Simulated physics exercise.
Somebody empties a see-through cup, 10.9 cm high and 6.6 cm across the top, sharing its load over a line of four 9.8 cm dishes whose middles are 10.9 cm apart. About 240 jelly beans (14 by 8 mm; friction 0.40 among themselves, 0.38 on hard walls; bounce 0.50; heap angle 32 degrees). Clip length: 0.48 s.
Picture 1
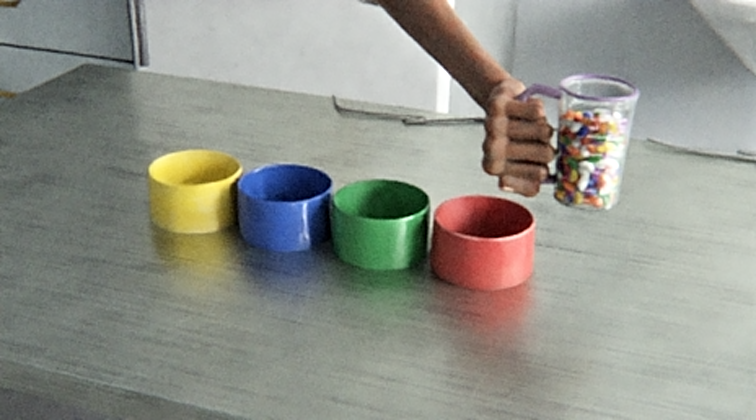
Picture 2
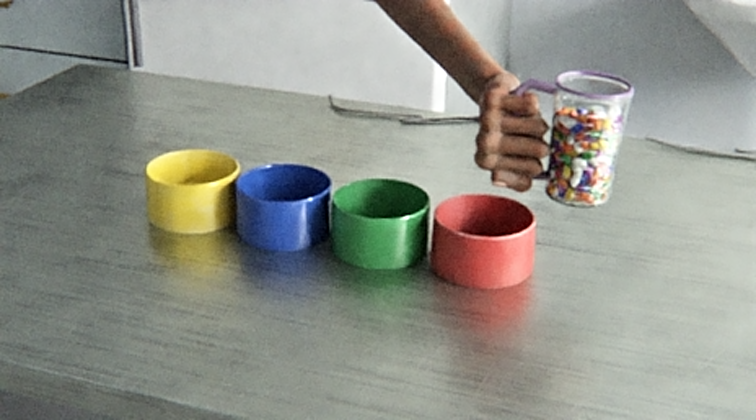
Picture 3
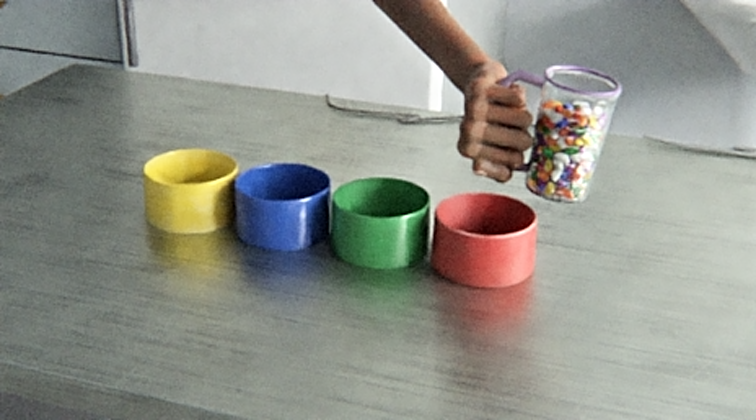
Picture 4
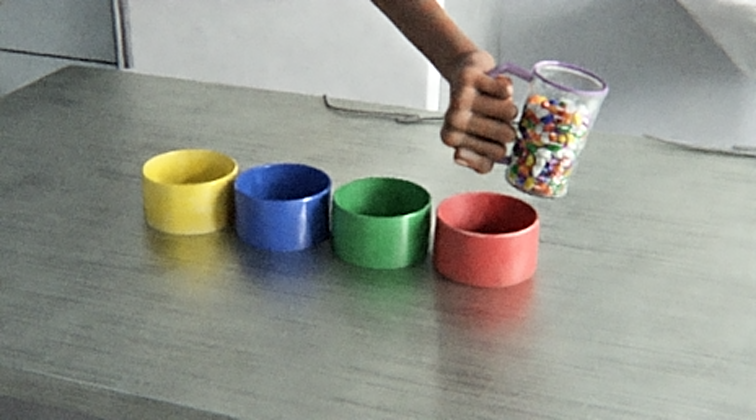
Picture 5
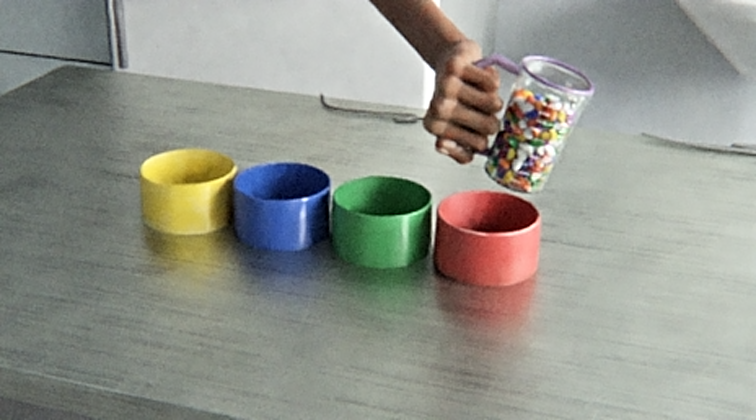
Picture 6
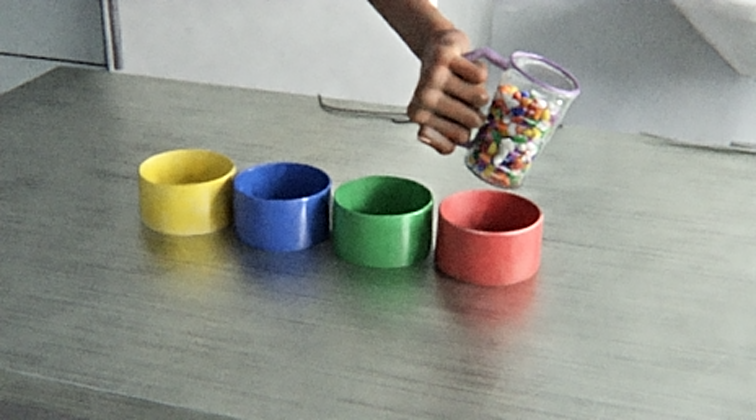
A hand moving a clear cup of colourful candies left and gradually tilting it above red, green, blue and yellow dishes.
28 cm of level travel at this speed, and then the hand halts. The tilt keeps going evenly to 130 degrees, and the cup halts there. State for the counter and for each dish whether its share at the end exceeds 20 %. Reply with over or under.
Red under, blue under, green over, yellow under, counter under.
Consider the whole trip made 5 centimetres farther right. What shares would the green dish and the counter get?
Green 80; counter 10.
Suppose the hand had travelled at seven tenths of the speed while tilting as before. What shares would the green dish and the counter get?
The shares would then be green 100 and counter 0.
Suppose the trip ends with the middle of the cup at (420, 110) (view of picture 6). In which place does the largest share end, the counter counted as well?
Most of it ends up at red.
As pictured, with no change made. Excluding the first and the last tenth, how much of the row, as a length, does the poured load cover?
6 centimetres.
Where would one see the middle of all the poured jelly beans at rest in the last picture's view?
(381, 222).
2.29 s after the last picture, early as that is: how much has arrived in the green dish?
Around 100 in a hundred by then.
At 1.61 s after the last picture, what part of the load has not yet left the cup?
Close to 95 in a hundred.
Then, 0.96 s after the last picture, tilt 72 degrees; cup holds 100 %.
Then, 1.61 s after the last picture, tilt 105 degrees; cup holds 95 %, green 5 %.
Then, 2.29 s after the last picture, tilt 130 degrees; cup holds 0 %, green 100 %.
In the end, red 0 %, blue 0 %, green 100 %, yellow 0 %, counter 0 %.
